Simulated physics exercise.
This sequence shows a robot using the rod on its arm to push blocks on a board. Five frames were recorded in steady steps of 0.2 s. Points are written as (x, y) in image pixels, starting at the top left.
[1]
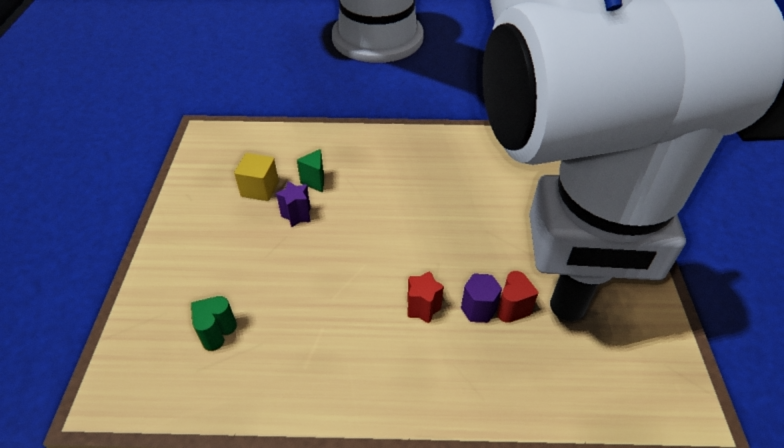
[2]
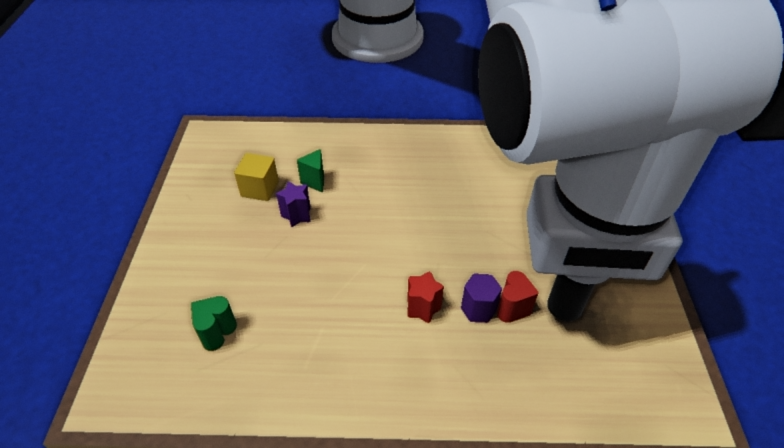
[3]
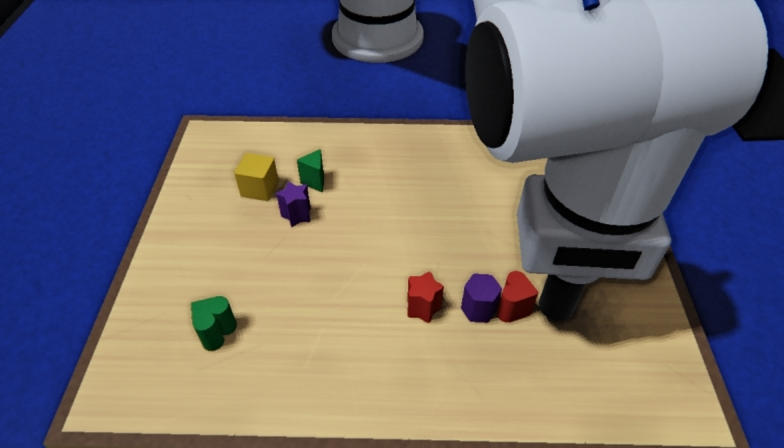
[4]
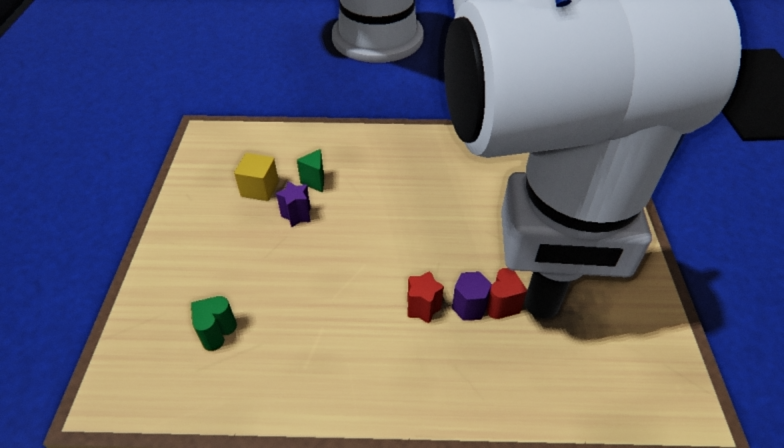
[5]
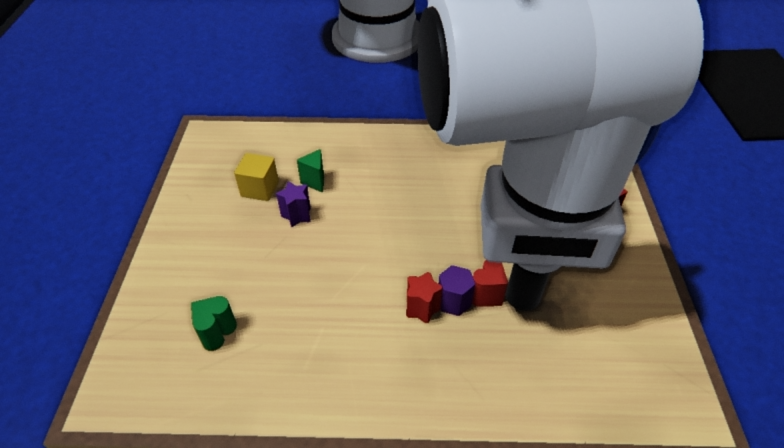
On a wooden board, a robot arm's dark rod moved left and pushed a red heart block and a purple hexagon toward a red star, while the other blocks stayed still.
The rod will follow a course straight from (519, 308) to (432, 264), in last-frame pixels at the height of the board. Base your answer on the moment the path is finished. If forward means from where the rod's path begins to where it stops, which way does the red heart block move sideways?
It goes right.
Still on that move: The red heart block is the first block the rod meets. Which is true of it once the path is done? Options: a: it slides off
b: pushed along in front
b: Pushed along in front.
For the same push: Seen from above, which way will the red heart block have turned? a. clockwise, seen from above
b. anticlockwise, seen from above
I choose a.
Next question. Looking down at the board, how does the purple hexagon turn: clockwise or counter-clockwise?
Bird's-eye view: Counterclockwise.
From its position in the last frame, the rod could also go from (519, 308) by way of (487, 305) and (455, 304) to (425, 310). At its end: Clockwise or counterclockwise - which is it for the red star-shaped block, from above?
Its rotation is counterclockwise.
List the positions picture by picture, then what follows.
The first frame shows tip of the rod at (567, 307), middles of tops, red star-shaped block at (425, 286), purple hexagon at (483, 287), red heart block at (519, 287).
The second frame shows rod at (564, 307), nothing pushed.
The third frame shows rod at (556, 307), nothing pushed.
The fourth frame shows rod at (542, 304), purple hexagon at (474, 285), red heart block at (508, 283).
The fifth frame shows rod at (523, 297), red star-shaped block at (423, 286), purple hexagon at (457, 279), red heart block at (491, 273).
What follows on the original path. Halfway along, rod at (475, 275); purple hexagon at (450, 277), turned 25° anticlockwise; red heart block at (454, 246), turned 50° clockwise.
At the end, rod at (433, 252); red star-shaped block at (416, 289); purple hexagon at (444, 277), turned 40° anticlockwise; red heart block at (416, 222), turned 65° clockwise.
